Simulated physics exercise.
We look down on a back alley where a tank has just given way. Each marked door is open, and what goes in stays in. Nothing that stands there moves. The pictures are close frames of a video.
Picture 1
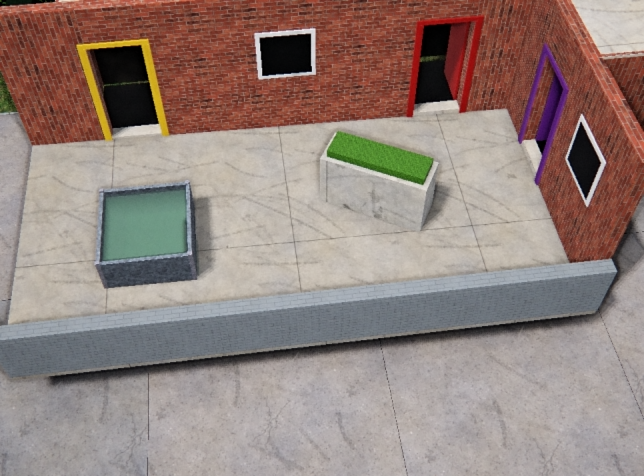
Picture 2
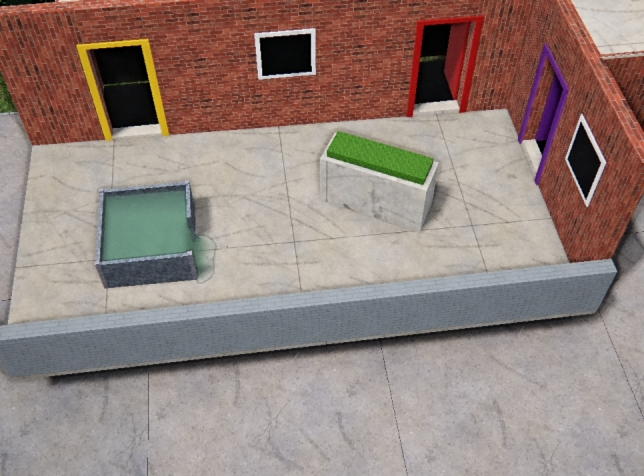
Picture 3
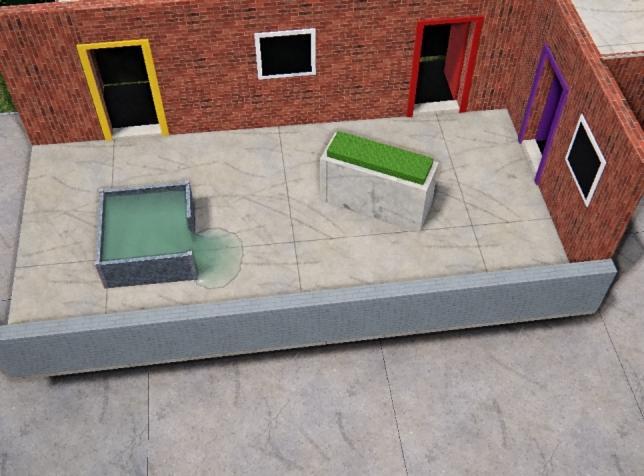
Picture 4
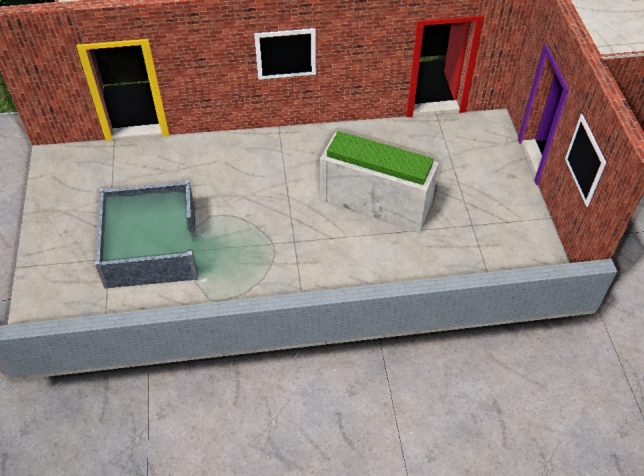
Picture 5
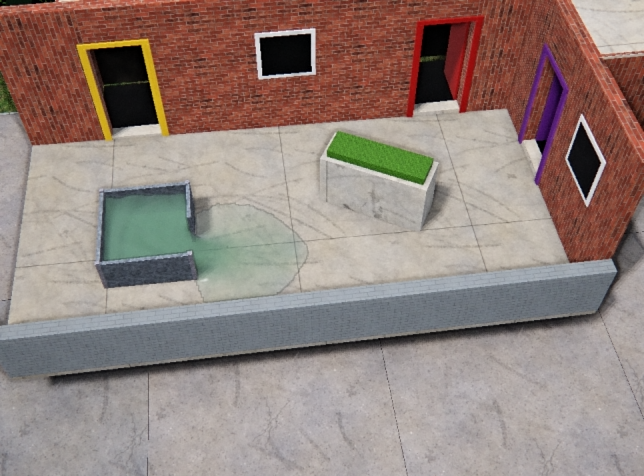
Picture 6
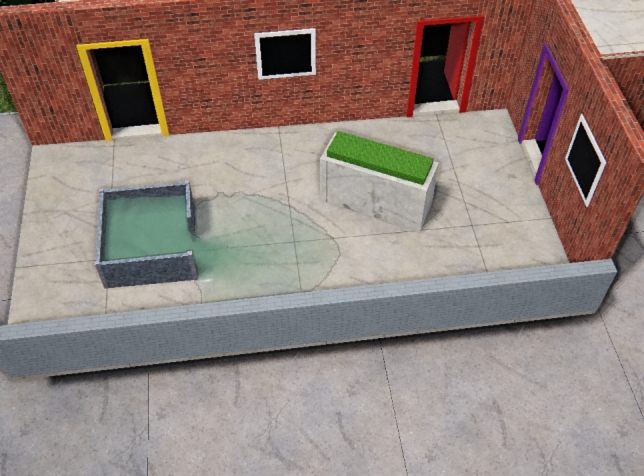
Greenish water pours from the tank's open right side and spreads rightward across the paved floor.
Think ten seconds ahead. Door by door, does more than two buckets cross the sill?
The purple door stays under that; the yellow door stays under that; the red door stays under that.
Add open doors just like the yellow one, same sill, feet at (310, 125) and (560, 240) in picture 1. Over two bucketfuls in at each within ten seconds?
In turn: Lets less in, passes that mark.
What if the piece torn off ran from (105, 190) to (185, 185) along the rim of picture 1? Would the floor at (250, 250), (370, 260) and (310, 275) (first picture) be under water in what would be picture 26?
In turn: No water, no water, not flooded.
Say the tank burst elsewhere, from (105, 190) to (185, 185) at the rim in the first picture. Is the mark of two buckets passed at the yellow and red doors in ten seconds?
My reading: Yellow door goes over, red door holds.
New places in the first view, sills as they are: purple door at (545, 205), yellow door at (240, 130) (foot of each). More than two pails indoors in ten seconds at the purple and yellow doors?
In short: Purple door holds; yellow door holds.
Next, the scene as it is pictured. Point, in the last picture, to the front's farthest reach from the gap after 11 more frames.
Near (521, 241).
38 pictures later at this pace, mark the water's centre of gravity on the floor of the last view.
Close to (392, 220).
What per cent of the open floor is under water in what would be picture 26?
Close to 35 %.
A moment on, water covers 25 % of the floor; the purple door not reached, the yellow door not reached, the red door not reached.
Next, water covers 30 % of the floor; the purple door not reached, the yellow door not reached, the red door not reached.
Then, water covers 35 % of the floor; the purple door not reached, the yellow door not reached, the red door not reached.
Later, water covers 50 % of the floor; the purple door wet at the sill, nothing in, the yellow door not reached, the red door wet at the sill, nothing in.
In the end, water covers 50 % of the floor; the purple door wet at the sill, nothing in, the yellow door not reached, the red door under two buckets in.
